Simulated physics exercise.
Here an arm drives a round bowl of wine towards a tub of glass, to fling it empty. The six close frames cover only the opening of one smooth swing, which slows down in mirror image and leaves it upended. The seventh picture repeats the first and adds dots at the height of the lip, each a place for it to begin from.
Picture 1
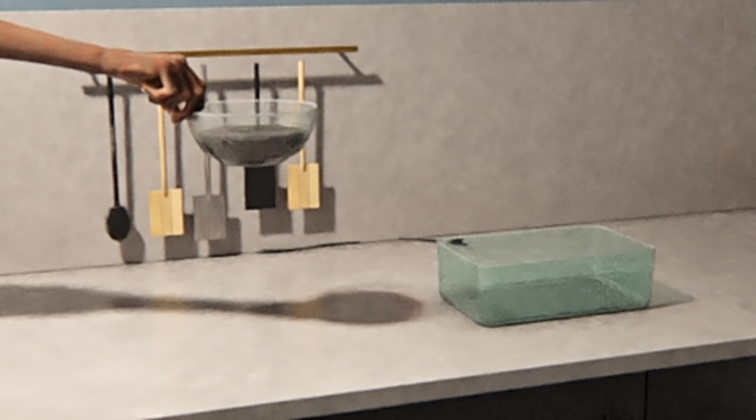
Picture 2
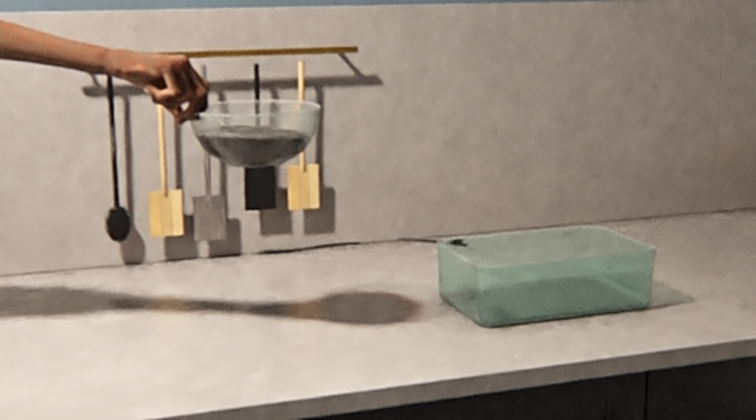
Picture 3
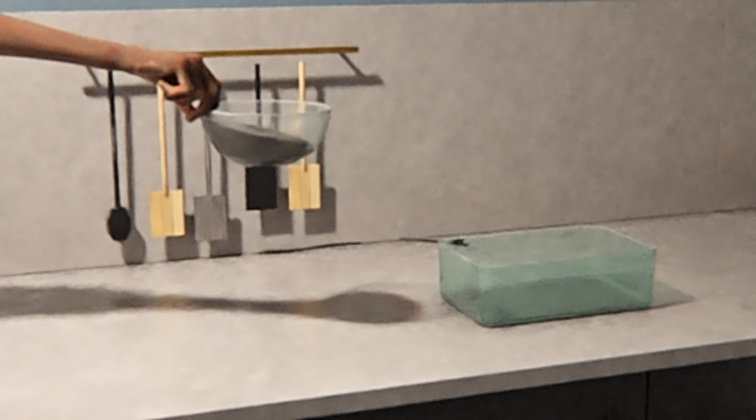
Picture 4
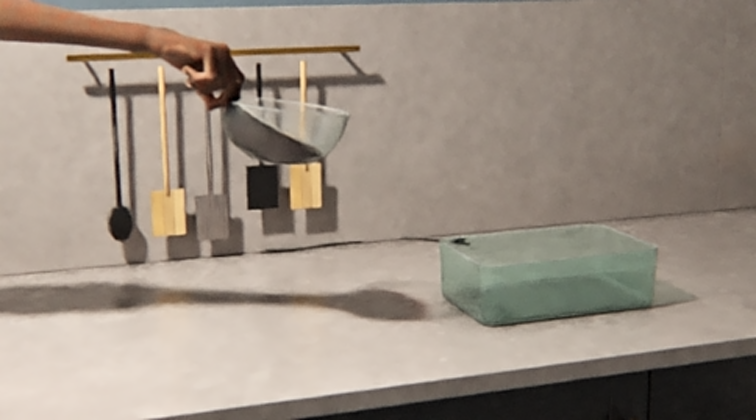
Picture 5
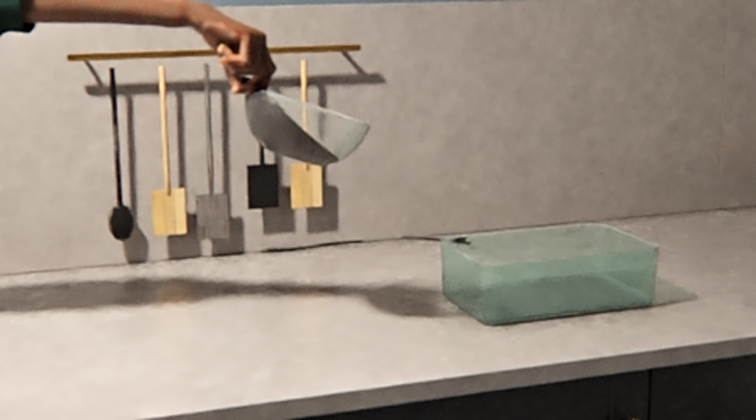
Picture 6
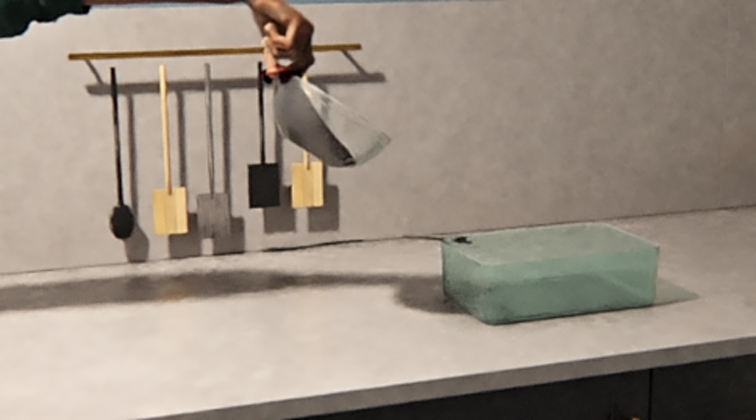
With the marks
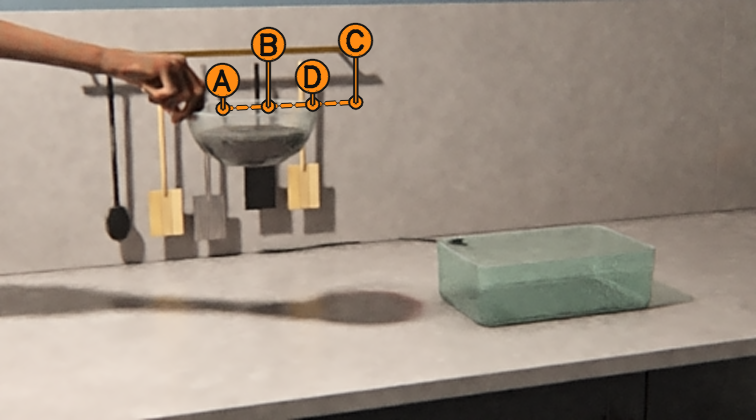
In this clip, a hand holds a clear round bowl of dark liquid above a counter, then carries it right toward a greenish glass tub, tilting the bowl increasingly to the right while the tub stays still.
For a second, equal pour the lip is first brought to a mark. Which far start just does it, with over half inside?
Go for B.
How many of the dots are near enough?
Three of them.
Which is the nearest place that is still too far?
That would be A.
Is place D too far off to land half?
No, not at all.
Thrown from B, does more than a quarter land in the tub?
Yes, clearly.
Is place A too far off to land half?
Yes, it does.
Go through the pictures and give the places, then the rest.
The first frame shows upright, lip at (313, 104); tub from (477, 326) to (649, 306); nothing has left yet.
The second frame shows upright, lip at (316, 104); nothing has left yet.
The third frame shows upright, lip at (326, 105); nothing has left yet.
The fourth frame shows tipped about 9°, lip at (345, 112); nothing has left yet.
The fifth frame shows tipped about 20°, lip at (365, 123); wine is over the rim, down to (260, 88).
The sixth frame shows tipped about 35°, lip at (385, 138); wine is over the rim, down to (271, 84).
In orange, A at (222, 108); B at (268, 106); C at (355, 102); D at (312, 104).
If A is chosen, about 32 % lands in the tub, 59 % falls short and 9 % goes beside or beyond.
If B is chosen, about 64 % lands in the tub, 24 % falls short and 12 % goes beside or beyond.
If C is chosen, about 83 % lands in the tub, 10 % falls short and 6 % goes beside or beyond.
If D is chosen, about 73 % lands in the tub, 9 % falls short and 19 % goes beside or beyond.
